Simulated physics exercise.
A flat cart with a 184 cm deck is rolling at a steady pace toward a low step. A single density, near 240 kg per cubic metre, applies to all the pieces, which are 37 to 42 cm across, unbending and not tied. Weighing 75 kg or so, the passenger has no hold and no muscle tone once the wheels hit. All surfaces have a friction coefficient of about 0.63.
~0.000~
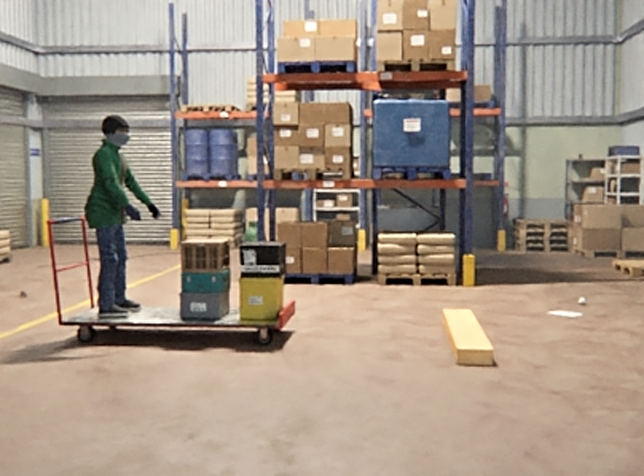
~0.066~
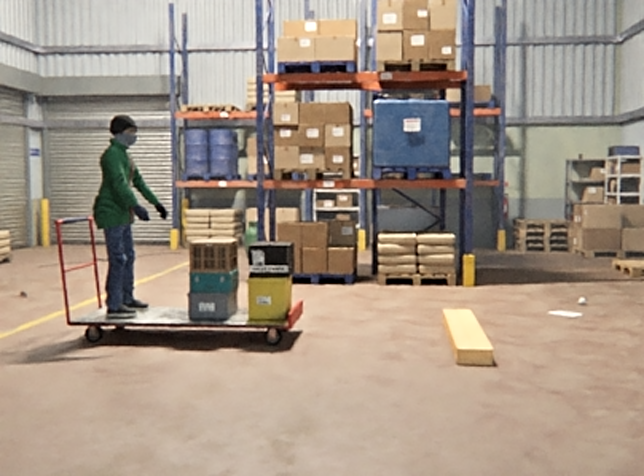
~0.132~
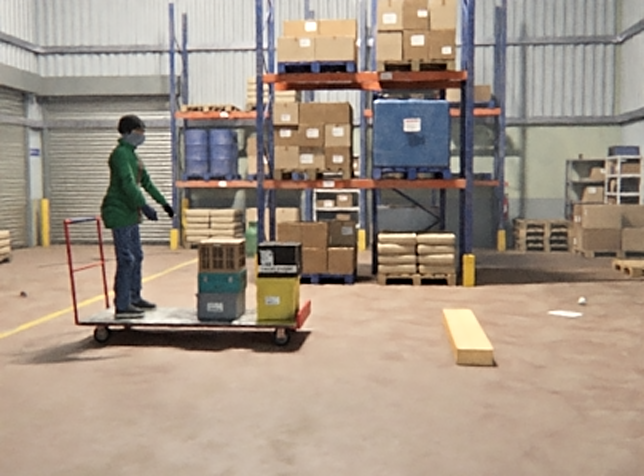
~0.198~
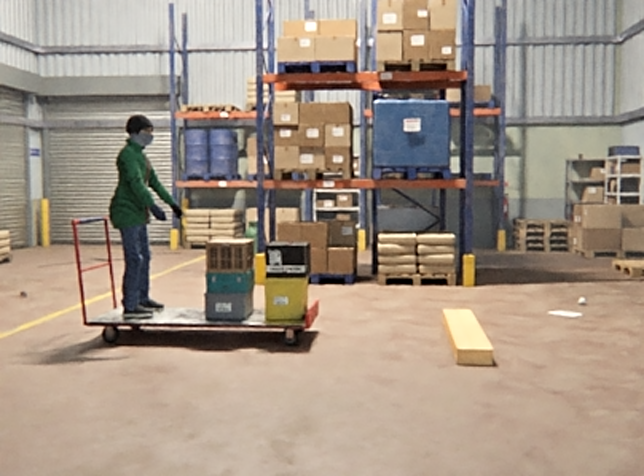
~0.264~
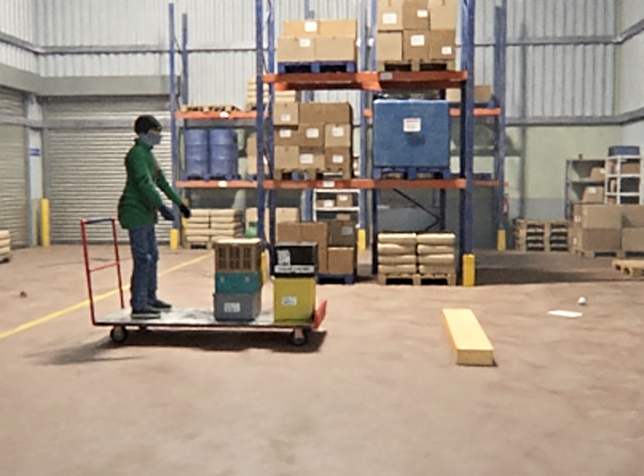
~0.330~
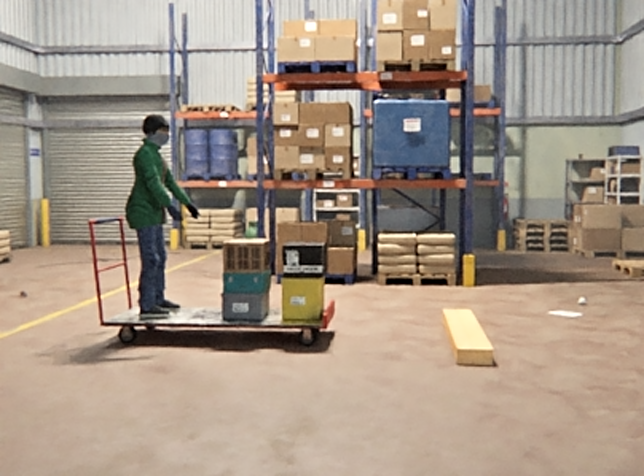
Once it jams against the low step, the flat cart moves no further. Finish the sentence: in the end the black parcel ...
In the end the black parcel is left on the deck.
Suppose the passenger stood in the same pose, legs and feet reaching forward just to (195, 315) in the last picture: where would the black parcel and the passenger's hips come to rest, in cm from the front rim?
You'd see the black one end 10 cm behind and the hips 120 cm behind the front rim.
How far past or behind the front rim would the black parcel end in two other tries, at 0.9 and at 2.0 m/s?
20 cm behind, then 80 cm past.
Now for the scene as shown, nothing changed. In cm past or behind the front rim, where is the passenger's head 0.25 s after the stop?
120 cm behind the rim.
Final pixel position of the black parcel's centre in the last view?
(444, 261).
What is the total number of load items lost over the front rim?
Looks like the number is 0.
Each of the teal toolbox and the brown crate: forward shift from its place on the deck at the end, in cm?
Roughly teal 10 cm, brown 10 cm.
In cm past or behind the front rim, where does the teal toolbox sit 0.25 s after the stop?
Some 65 cm behind it.
The wheels strike at 1.33 s.
After 1.58 s the black parcel is 10 cm behind the rim, tilted 5°, near (449, 260) in the last picture's view.
After 1.88 s the black parcel is 14 cm behind the rim, tilted 0°, near (444, 261) in the last picture's view.
After 2.33 s the black parcel is 14 cm behind the rim, tilted 0°, near (444, 261) in the last picture's view.
At rest, 2.5 s, nothing is past the rim; behind it, grey tote, black parcel, yellow tote, teal toolbox, brown crate and the passenger's hips.
